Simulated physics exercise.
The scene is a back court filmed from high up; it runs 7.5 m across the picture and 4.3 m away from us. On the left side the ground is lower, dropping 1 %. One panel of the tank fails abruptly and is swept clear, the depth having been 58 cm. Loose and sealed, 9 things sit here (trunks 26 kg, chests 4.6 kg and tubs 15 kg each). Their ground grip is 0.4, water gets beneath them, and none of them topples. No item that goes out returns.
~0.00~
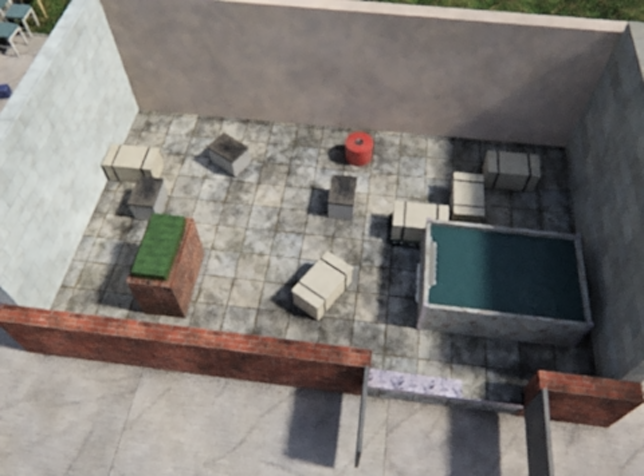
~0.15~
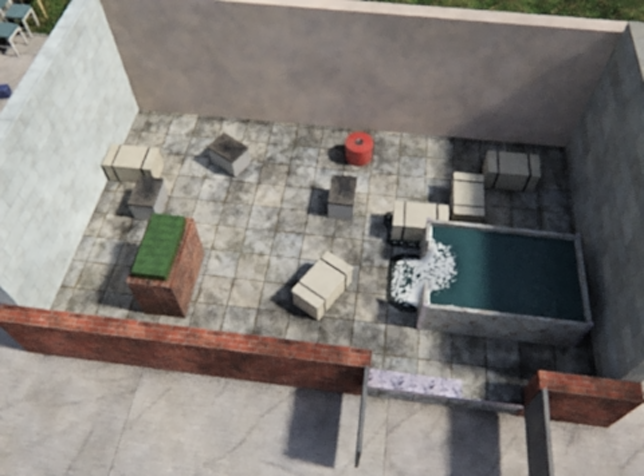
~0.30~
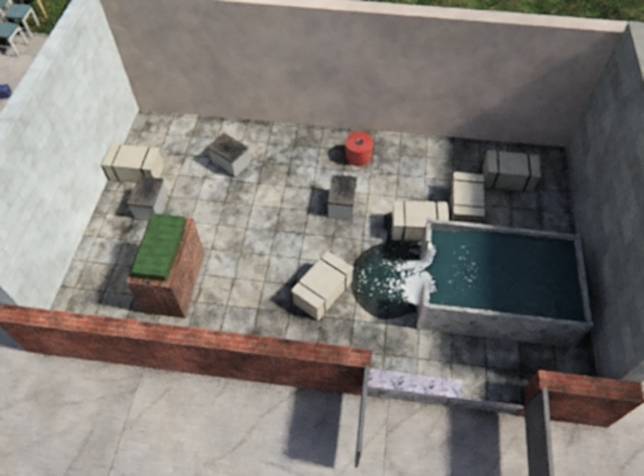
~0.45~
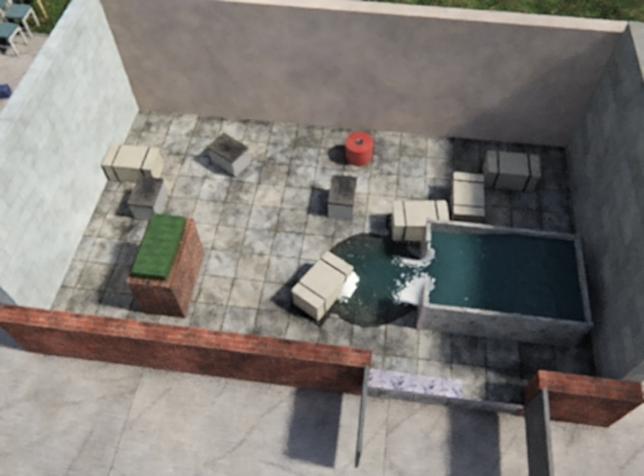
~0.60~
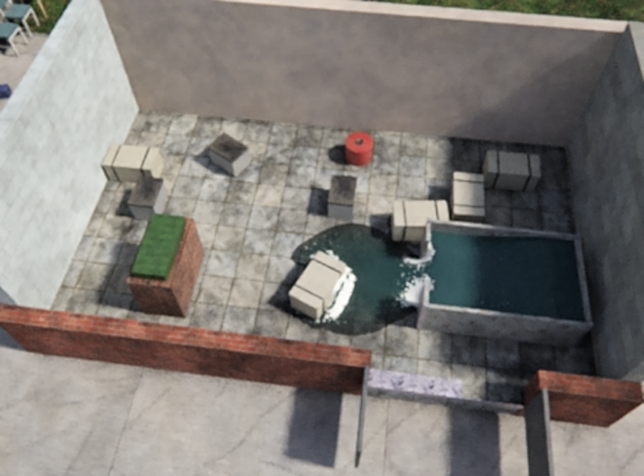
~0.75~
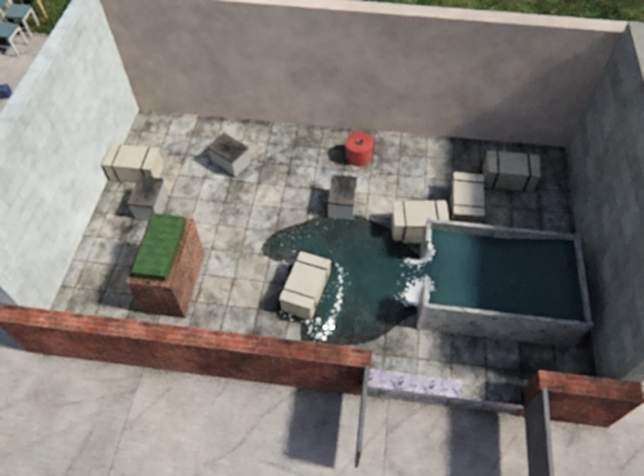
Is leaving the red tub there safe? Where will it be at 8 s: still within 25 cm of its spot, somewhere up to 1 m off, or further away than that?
Within 25 cm.
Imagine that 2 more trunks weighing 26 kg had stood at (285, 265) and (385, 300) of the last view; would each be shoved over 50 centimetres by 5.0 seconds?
Taking them in order, they come out greater and greater.
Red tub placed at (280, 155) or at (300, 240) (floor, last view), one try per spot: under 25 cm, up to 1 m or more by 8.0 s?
Order of tries: It keeps its spot; it is flushed away.
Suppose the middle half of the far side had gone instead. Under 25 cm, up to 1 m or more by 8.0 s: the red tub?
I'd expect the red tub to have ended up far off.
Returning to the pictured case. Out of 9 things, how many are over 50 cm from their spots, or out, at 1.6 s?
The count is 2.
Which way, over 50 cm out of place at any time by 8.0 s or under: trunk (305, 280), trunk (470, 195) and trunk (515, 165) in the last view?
In sequence - crossed the line; stayed below the line; stayed below the line.
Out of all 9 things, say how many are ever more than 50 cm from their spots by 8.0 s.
Counting them up, I find 5.
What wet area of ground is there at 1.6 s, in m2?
Somewhere about 13 m2, give or take.
After 1.6 s the red tub is near (360, 142), 0.0 m from its start, aground; 0 of 9 are out; 0 afloat.
After 3.6 s the red tub is near (360, 142), 0.0 m from its start, aground; 0 of 9 are out; 4 afloat.
After 5.6 s the red tub is near (360, 142), 0.0 m from its start, aground; 0 of 9 are out; 5 afloat.
After 8.0 s the red tub is near (360, 142), 0.0 m from its start, aground; 0 of 9 are out; 5 afloat.
